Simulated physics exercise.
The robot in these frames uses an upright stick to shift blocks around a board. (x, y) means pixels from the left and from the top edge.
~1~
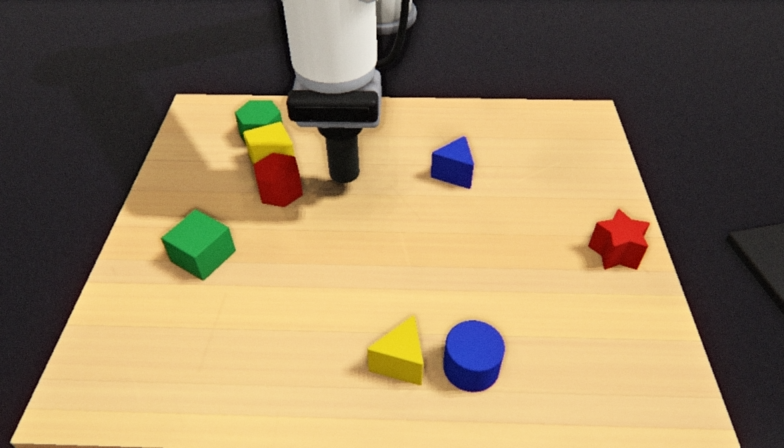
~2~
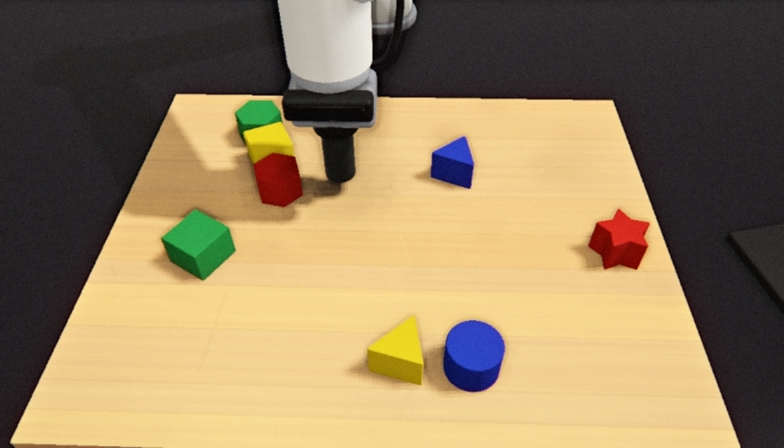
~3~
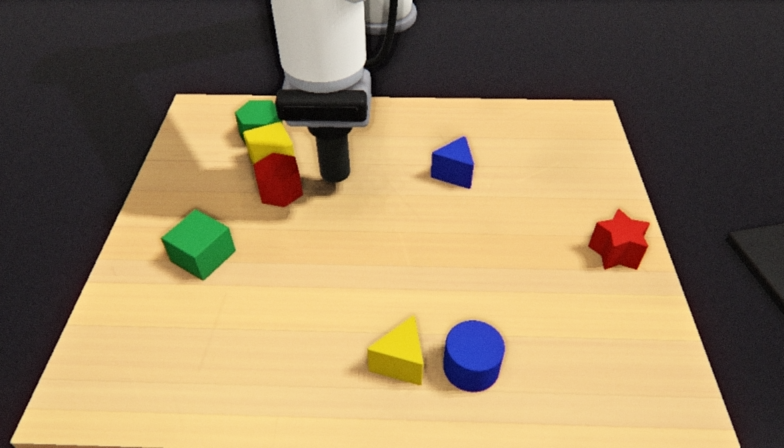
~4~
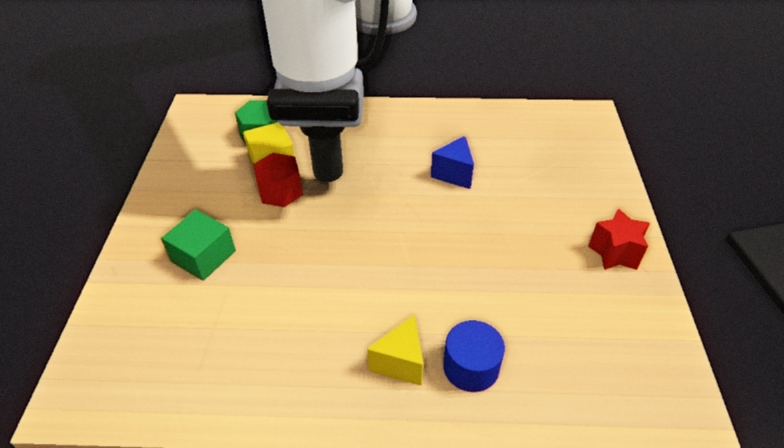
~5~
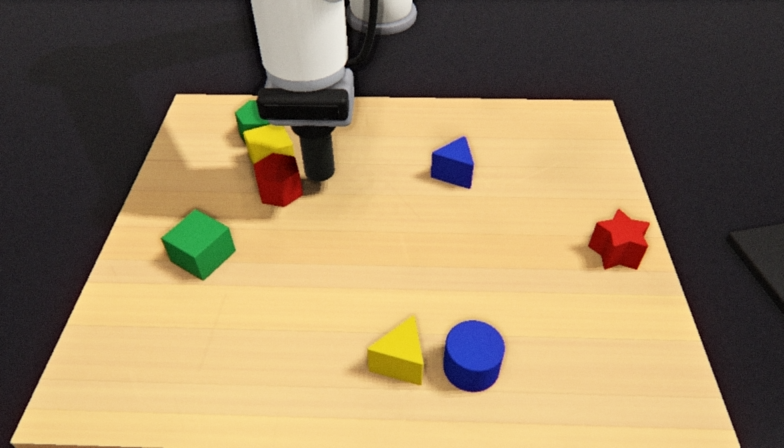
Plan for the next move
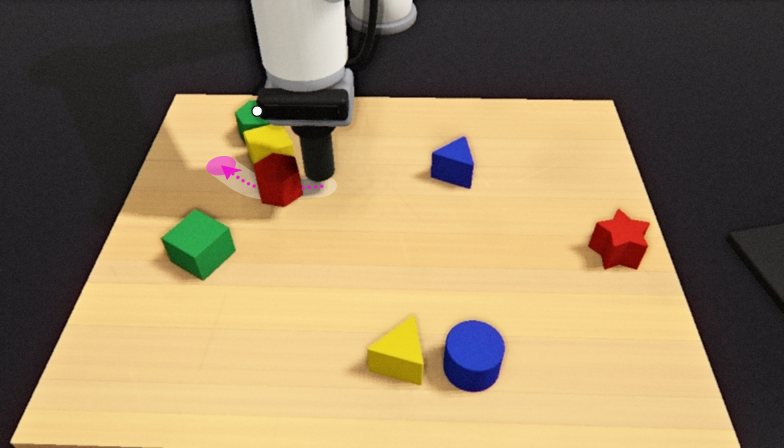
On a wooden board, a robot's upright stick moves slightly left while the blocks stay still.
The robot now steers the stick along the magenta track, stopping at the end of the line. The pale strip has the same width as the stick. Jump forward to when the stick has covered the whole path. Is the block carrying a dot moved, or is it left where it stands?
Somewhere new.
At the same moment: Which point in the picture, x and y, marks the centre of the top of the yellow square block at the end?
Its top centre lands on (253, 130).
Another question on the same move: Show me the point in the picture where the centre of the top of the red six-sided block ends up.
The middle of the upper face of the red six-sided block will lie at about (203, 173) in the picture.
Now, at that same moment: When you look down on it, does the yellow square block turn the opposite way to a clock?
The answer is no.
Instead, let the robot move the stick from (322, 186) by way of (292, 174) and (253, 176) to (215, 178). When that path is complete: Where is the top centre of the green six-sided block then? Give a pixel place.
By then it is at (247, 104).
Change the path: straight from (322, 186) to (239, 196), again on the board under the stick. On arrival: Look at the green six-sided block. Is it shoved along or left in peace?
It will be resting on its spot.
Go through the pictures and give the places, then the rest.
In the first picture, stick tip (345, 175); block tops, green six-sided block (257, 111); yellow square block (268, 137); red six-sided block (276, 167).
In the second picture, stick (341, 174); blocks unchanged.
In the third picture, stick (335, 174); blocks unchanged.
In the fourth picture, stick (328, 173); blocks unchanged.
In the fifth picture, stick (320, 173); green six-sided block (257, 111); yellow square block (268, 137); red six-sided block (276, 167).
Path on the board, from (322, 186) through (282, 189) and (246, 182) to (221, 166); the dot is on the green six-sided block.
The first path, step by step. One third of the way, stick (278, 176); red six-sided block (238, 171).
Two thirds of the way, stick (242, 169); green six-sided block (258, 109); yellow square block (262, 135), turned 25° clockwise; red six-sided block (204, 172), turned 30° anticlockwise.
At the end, stick (217, 152); green six-sided block (265, 102); yellow square block (253, 130), turned 60° clockwise; red six-sided block (203, 173), turned 30° anticlockwise.
